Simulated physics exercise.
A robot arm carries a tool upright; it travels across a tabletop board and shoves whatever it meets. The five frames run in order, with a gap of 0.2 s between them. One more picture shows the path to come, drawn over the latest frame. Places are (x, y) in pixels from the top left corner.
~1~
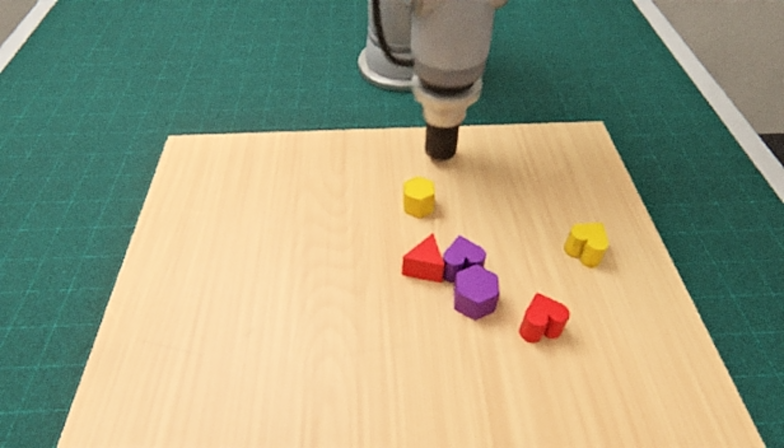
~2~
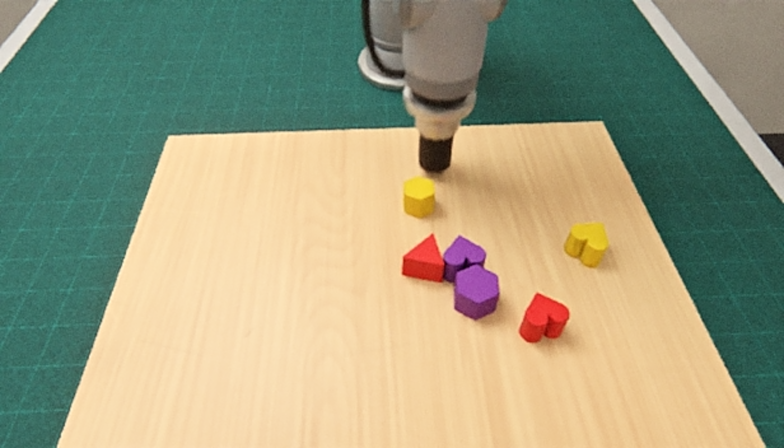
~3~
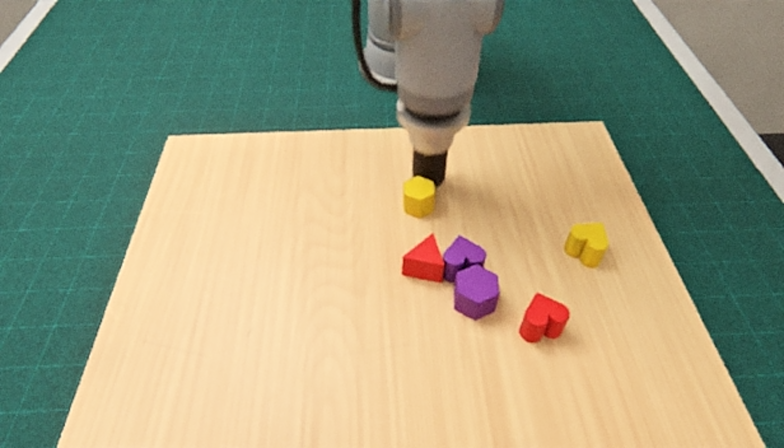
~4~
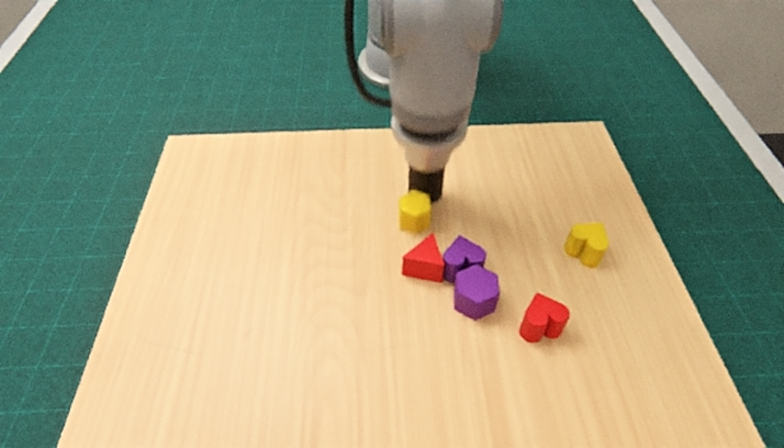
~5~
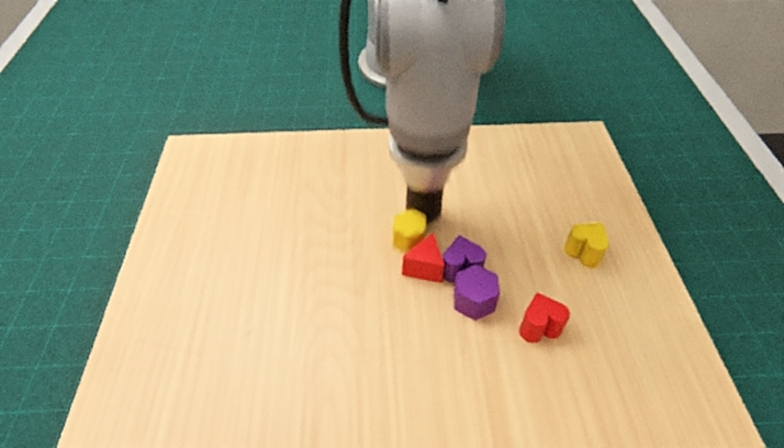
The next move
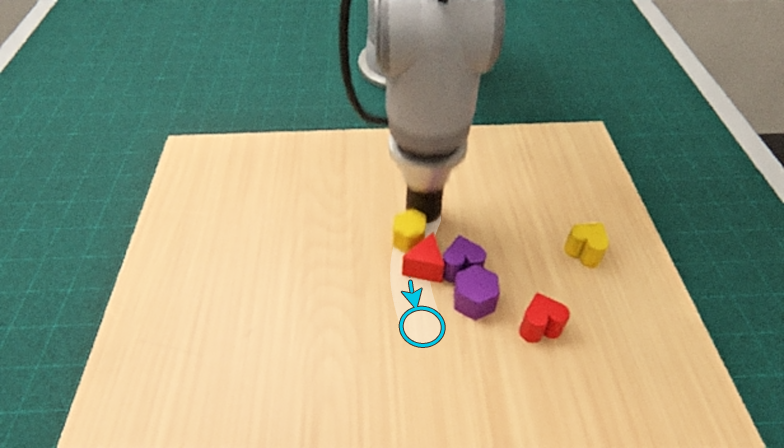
A robot arm lowered its dark tip toward a yellow six-sided block on a wooden board, then nudged it a short way down and slightly left, close to the red triangle.
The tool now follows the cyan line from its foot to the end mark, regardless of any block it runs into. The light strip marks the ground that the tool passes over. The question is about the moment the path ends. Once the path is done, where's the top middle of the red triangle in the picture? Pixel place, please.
That would be at about pixel (459, 310).
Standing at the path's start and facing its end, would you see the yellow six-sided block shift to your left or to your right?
Moves right.
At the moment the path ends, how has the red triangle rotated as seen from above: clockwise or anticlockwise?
Verdict: Counterclockwise.
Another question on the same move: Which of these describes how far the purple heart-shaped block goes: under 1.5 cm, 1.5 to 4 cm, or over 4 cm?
Up to 1.5 cm.
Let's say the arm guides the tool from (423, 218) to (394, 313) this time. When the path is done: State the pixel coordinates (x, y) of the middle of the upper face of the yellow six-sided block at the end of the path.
It should be at (357, 283) by then.
The drawn path runs from (423, 218) over (412, 249) and (411, 286) to (422, 326).
The first path, step by step. One third of the way, tool (412, 242); yellow six-sided block (390, 253); red triangle (429, 256).
Two thirds of the way, tool (411, 280); yellow six-sided block (374, 274), turned 40° clockwise; red triangle (440, 284), turned 15° anticlockwise; purple six-sided block (482, 285), turned 15° anticlockwise.
At the end, tool (423, 320); yellow six-sided block (374, 275), turned 45° clockwise; red triangle (459, 310), turned 45° anticlockwise; purple heart-shaped block not moved; purple six-sided block (483, 286), turned 20° anticlockwise.
